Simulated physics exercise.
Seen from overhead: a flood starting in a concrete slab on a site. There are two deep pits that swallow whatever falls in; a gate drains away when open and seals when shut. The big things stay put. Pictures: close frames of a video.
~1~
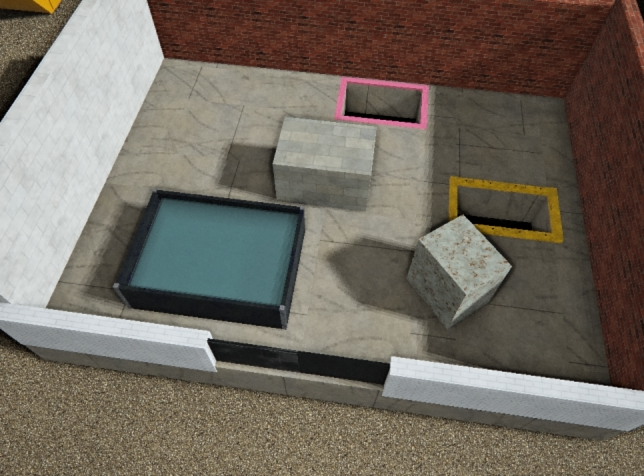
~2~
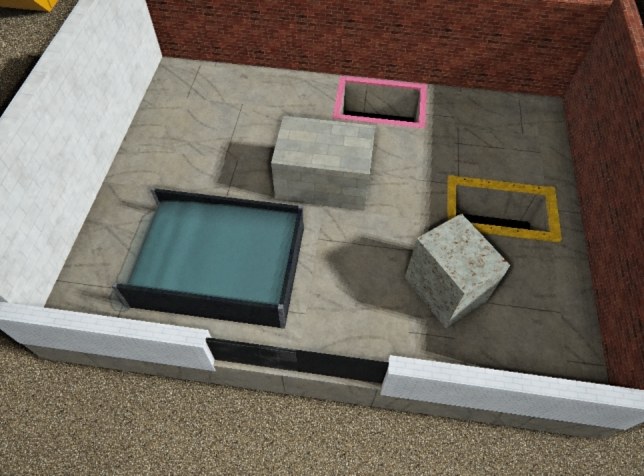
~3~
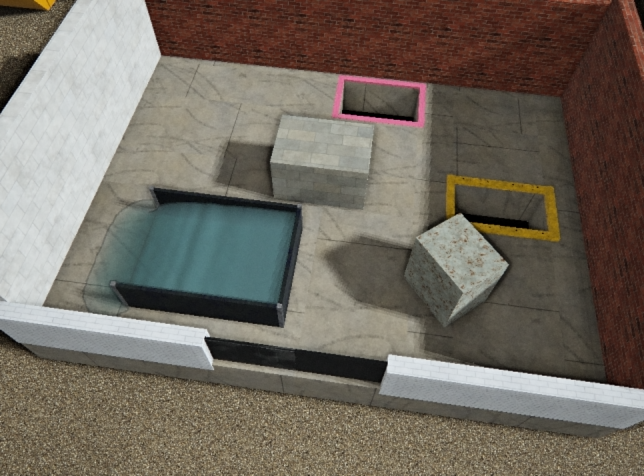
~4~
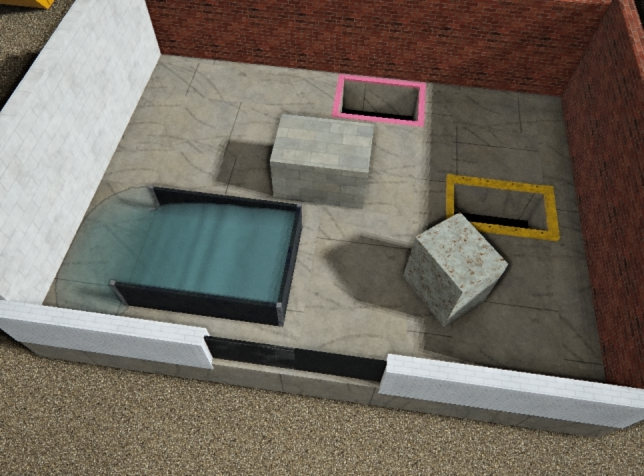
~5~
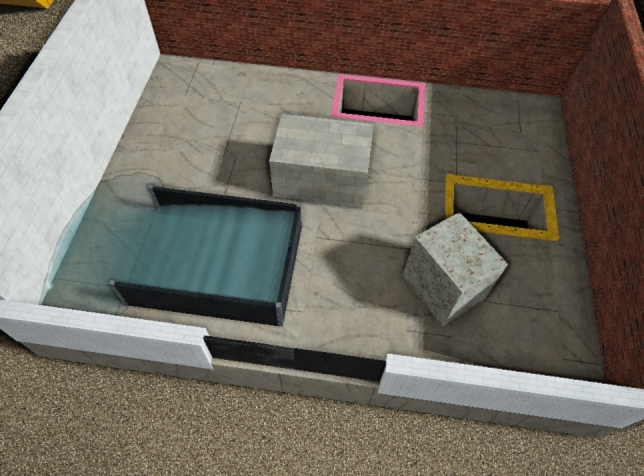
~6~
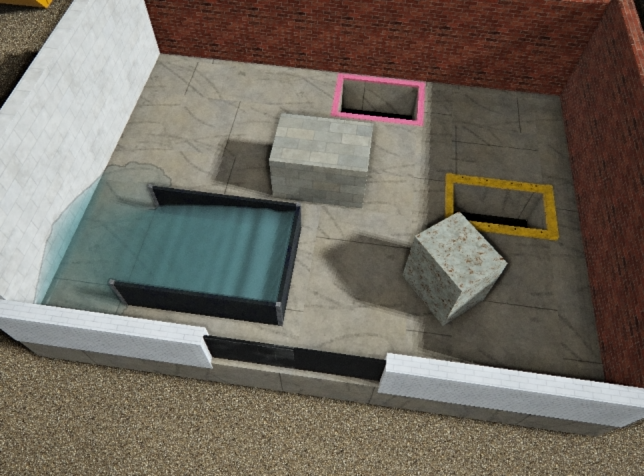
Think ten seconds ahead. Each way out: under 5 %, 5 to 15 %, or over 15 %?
In order: The gate will drain shy of five per cent, the yellow pit will drain shy of five per cent, the pink pit will drain in excess of fifteen per cent.
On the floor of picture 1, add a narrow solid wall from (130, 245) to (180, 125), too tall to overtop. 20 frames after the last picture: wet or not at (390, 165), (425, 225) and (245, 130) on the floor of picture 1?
Running through them in order, the first comes out free from flooding, the second free from flooding and the last taken by the flood.
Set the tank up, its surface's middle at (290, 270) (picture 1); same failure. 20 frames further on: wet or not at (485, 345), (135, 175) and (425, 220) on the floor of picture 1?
Taking them as they were asked, they come out bone dry, soaked, bone dry.
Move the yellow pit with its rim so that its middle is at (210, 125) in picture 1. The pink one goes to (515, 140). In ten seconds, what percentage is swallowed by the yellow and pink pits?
Yellow has 8 parts of a hundred and pink has 8.
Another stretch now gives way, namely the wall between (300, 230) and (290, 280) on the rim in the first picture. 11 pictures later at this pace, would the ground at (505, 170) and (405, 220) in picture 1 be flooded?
Waterless, submerged.
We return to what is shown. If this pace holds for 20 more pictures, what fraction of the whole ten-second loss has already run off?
Working it through, I arrive at 0 per cent.
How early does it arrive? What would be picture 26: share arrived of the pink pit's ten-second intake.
About 0 per cent.
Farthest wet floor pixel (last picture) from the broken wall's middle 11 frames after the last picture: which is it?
At roughly (158, 59).
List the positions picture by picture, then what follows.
The first frame shows still water in the open tank at (215, 248).
In the second frame, the front is at (125, 309), out from the gap at (146, 252).
In the third frame, the front is at (101, 312), out from the gap at (146, 252).
In the fourth frame, water pours out at (145, 251) and has run to a hidden place.
In the fifth frame, the front is at a hidden place, out from the gap at (145, 251).
In the sixth frame, water pours out at (145, 251) and has run to (105, 171).
A moment on, water covers 10 % of the floor; the gate 0 %, the yellow pit 0 %, the pink pit 0 %.
Next, water covers 20 % of the floor; the gate 0 %, the yellow pit 0 %, the pink pit 0 %.
Then, water covers 40 % of the floor; the gate 0 %, the yellow pit 0 %, the pink pit 0 %.
Later, water covers 60 % of the floor; the gate 0 %, the yellow pit 0 %, the pink pit 9 %.
In the end, water covers 90 % of the floor; the gate 0 %, the yellow pit 0 %, the pink pit 20 %.
